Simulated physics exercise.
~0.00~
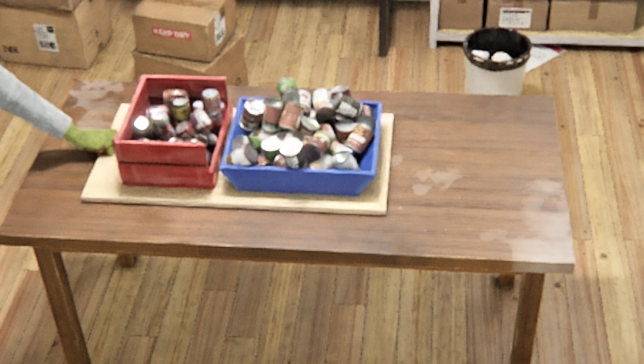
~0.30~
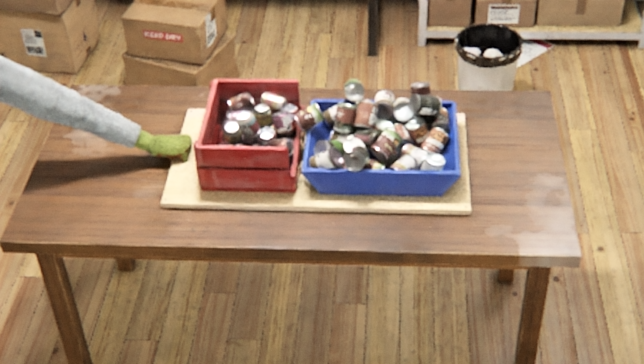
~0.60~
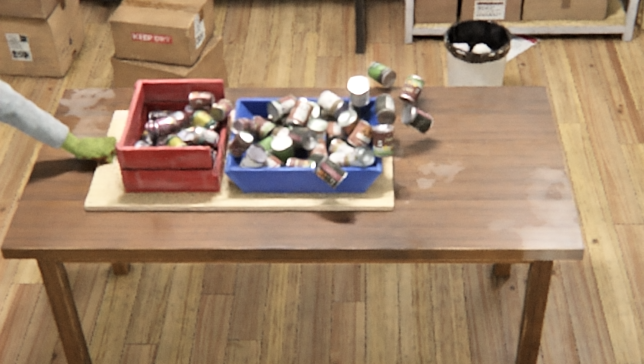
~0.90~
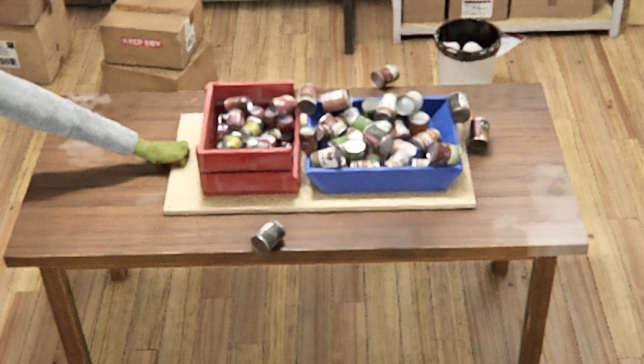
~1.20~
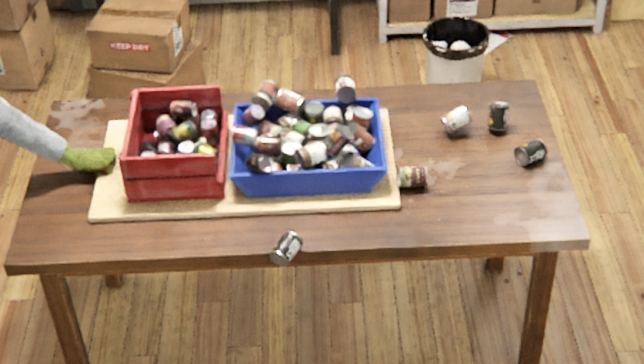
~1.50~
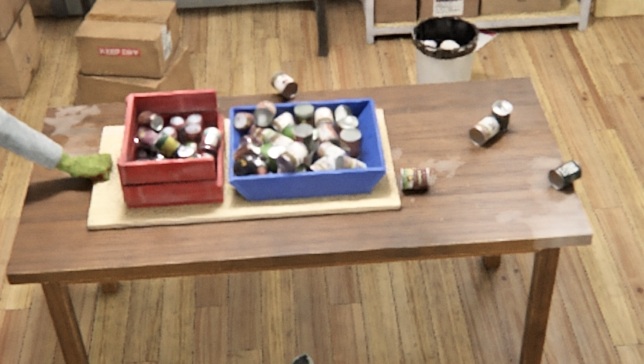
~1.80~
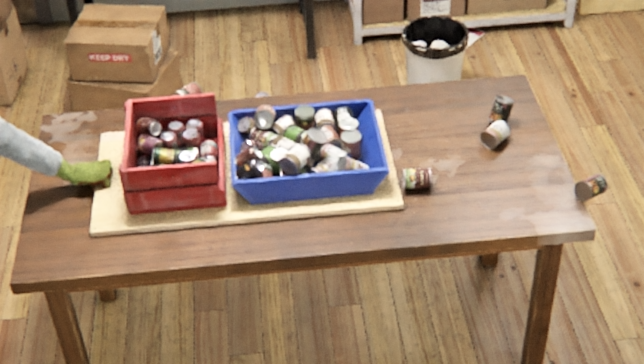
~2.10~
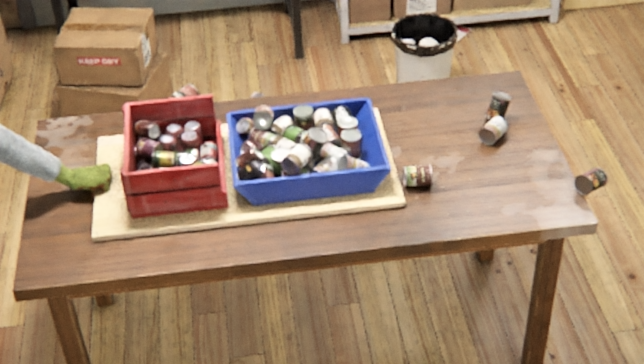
In the video, a gloved hand briskly shakes a board holding a red tote and a blue tote of loose cans right and left twice, flinging several cans out; the board then rests still, with a few cans lying on the table's right side and both totes still mostly full.
